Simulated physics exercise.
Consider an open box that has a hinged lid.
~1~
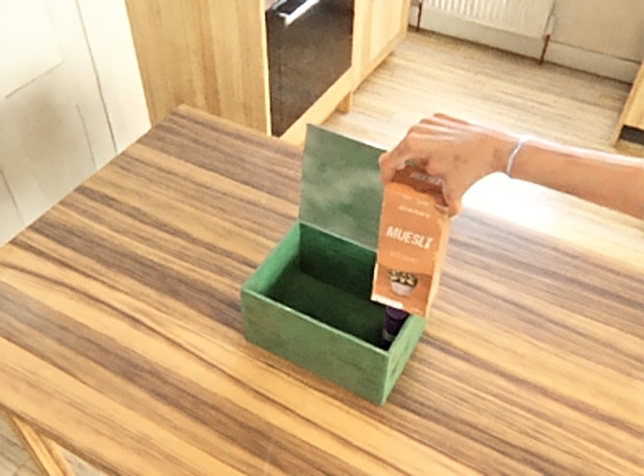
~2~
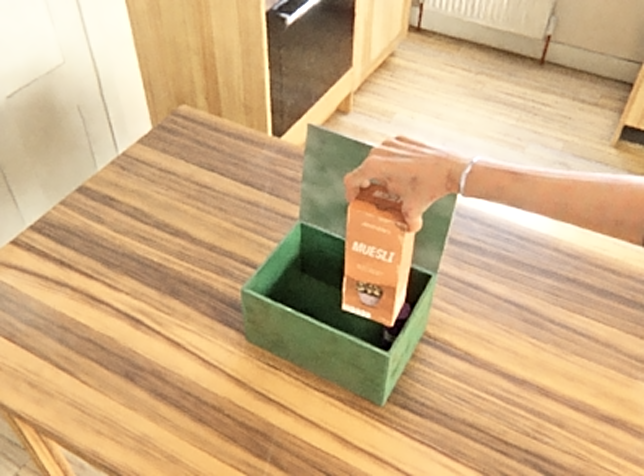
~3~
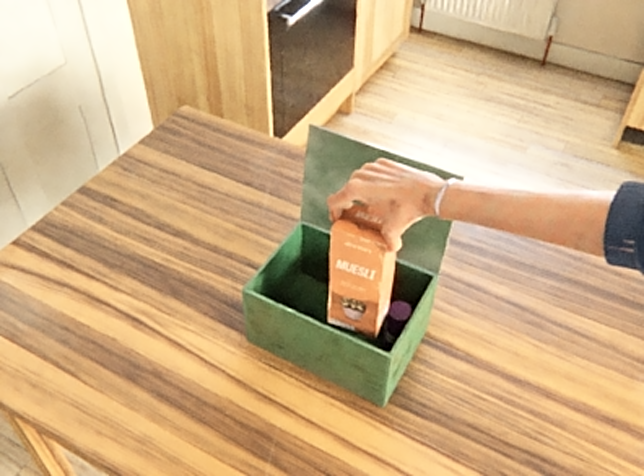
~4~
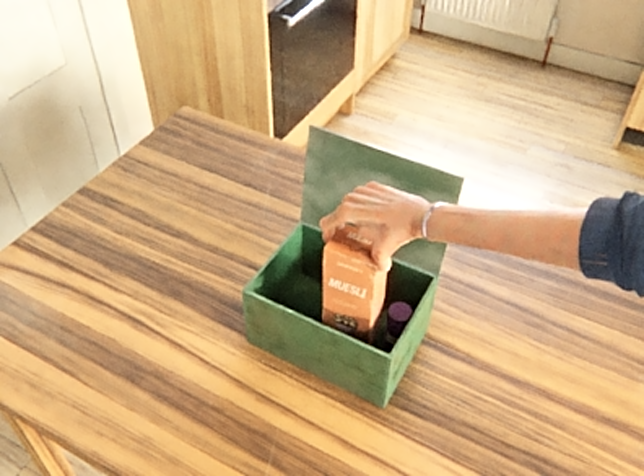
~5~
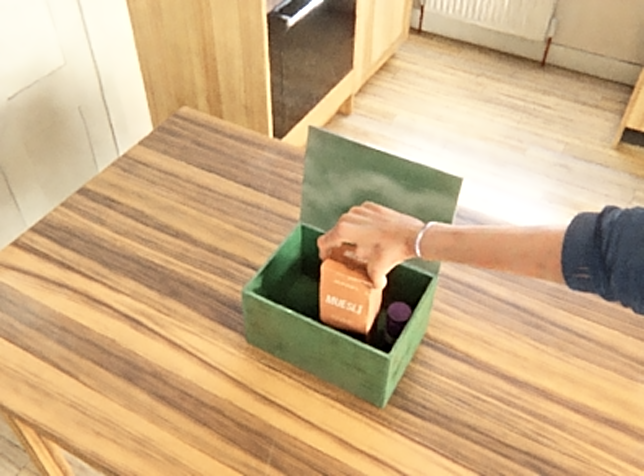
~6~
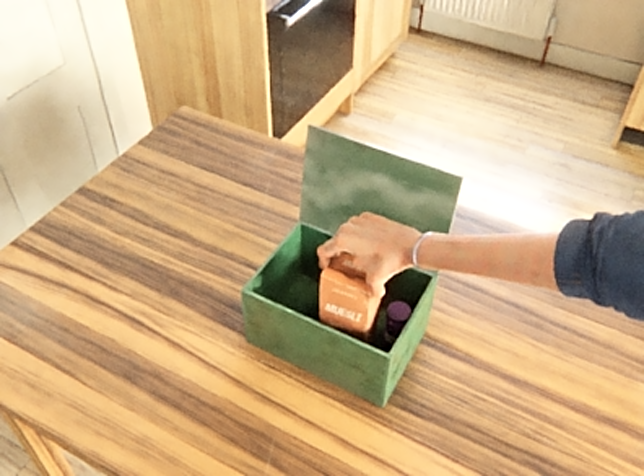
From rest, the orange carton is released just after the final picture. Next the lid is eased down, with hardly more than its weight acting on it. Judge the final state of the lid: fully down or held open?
In the end it is held open.
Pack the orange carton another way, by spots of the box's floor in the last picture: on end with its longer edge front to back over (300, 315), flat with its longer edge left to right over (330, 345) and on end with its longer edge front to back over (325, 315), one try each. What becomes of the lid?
With the first placement the lid remains open; with the second, it ends up closed; with the third, it remains open.
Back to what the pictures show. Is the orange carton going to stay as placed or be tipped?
Well, it stays just as set.
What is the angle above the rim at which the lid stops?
It stays some 40° above the rim.
Then, 1.10 s on from there, lid starting down.
Then, 1.50 s on from there, lid 65° above the rim.
Then, 1.80 s on from there, lid 42° above the rim.
Then, 3.80 s on from there, lid 41° above the rim.
In the end, lid 41° above the rim; both unmoved. At the end, from the last picture's camera, orange carton near (350, 315).
